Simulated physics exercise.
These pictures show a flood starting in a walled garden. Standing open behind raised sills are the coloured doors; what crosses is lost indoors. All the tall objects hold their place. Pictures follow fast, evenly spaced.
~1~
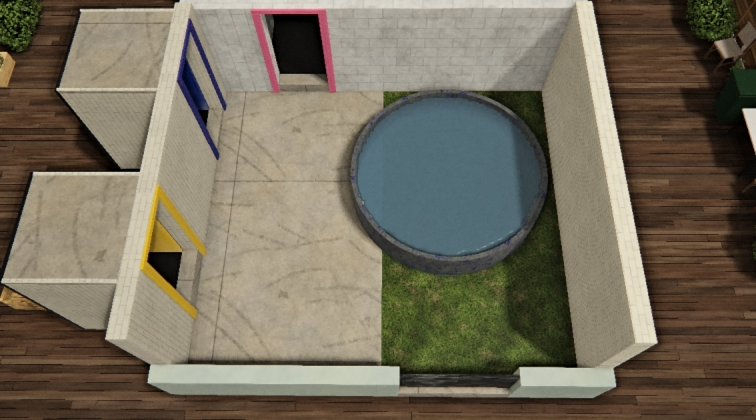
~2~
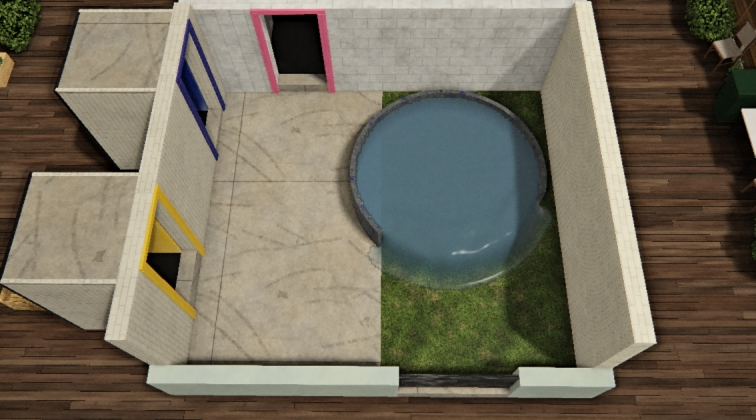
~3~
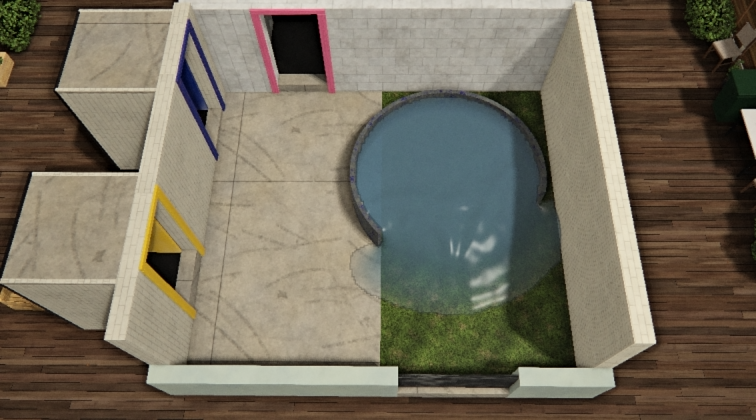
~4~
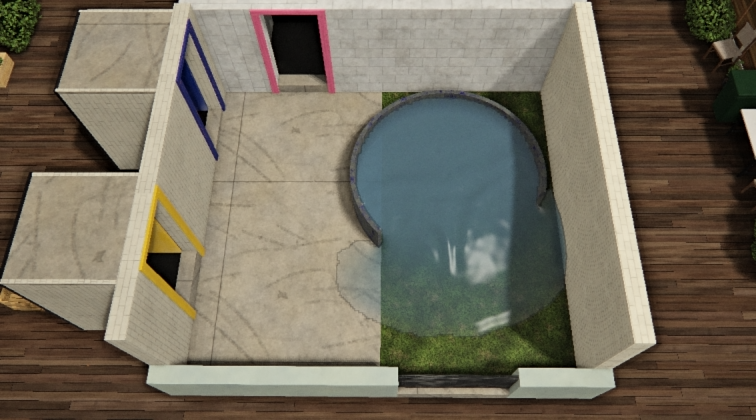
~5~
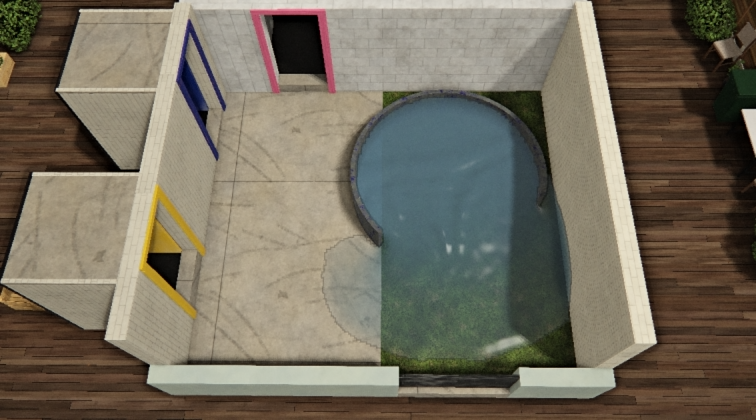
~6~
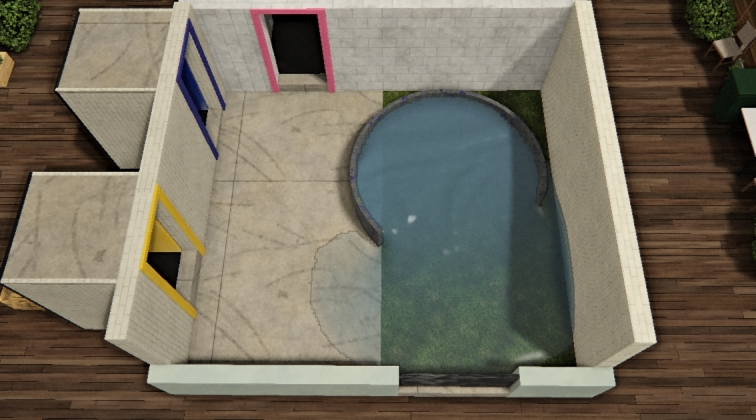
In a walled garden with pink, blue and yellow doorways, the near side of a round pool gave way, and water poured out, spreading over the grass and onto the paving at left.
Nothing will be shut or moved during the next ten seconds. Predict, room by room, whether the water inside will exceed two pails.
Pink door: Does not exceed two pails. Yellow door: Does not exceed two pails. Blue door: Exceeds two pails.
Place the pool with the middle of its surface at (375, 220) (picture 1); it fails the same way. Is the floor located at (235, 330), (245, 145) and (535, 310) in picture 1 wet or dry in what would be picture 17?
So, in the order given, I'd say soaked through, unaffected, soaked through.
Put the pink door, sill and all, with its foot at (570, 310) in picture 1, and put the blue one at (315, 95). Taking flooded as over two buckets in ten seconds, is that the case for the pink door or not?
Lab note - pink: Over the limit.
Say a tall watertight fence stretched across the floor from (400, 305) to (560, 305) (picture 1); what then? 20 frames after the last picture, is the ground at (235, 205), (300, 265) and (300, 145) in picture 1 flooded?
Outcome per location, in sequence: Soaking, soaking, unsoaked.
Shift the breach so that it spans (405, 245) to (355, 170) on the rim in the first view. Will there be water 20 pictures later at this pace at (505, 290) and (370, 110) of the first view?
The first spot is spared, the second spared.
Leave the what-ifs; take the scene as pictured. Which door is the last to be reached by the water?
It's the door marked pink.
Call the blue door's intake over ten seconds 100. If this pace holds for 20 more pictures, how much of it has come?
Result: 0 % of the ten-second total.
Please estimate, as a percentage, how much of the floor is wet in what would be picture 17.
My estimate is roughly 45 percent.
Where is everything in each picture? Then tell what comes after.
In the first picture, still water in the round pool at (448, 171).
In the second picture, water pours out at (474, 263) and has run to (373, 252).
In the third picture, water pours out at (474, 265) and has run to (357, 259).
In the fourth picture, water pours out at (473, 266) and has run to (342, 274).
In the fifth picture, the front is at (330, 292), out from the gap at (474, 265).
In the sixth picture, the front is at (317, 303), out from the gap at (474, 265).
A moment on, water covers 40 % of the floor; the pink door not reached, the yellow door not reached, the blue door not reached.
Next, water covers 45 % of the floor; the pink door not reached, the yellow door not reached, the blue door not reached.
Then, water covers 65 % of the floor; the pink door not reached, the yellow door wet at the sill, nothing in, the blue door not reached.
Later, water covers 95 % of the floor; the pink door wet at the sill, nothing in, the yellow door wet at the sill, nothing in, the blue door wet at the sill, nothing in.
In the end, water covers 100 % of the floor; the pink door wet at the sill, nothing in, the yellow door wet at the sill, nothing in, the blue door over two buckets in.
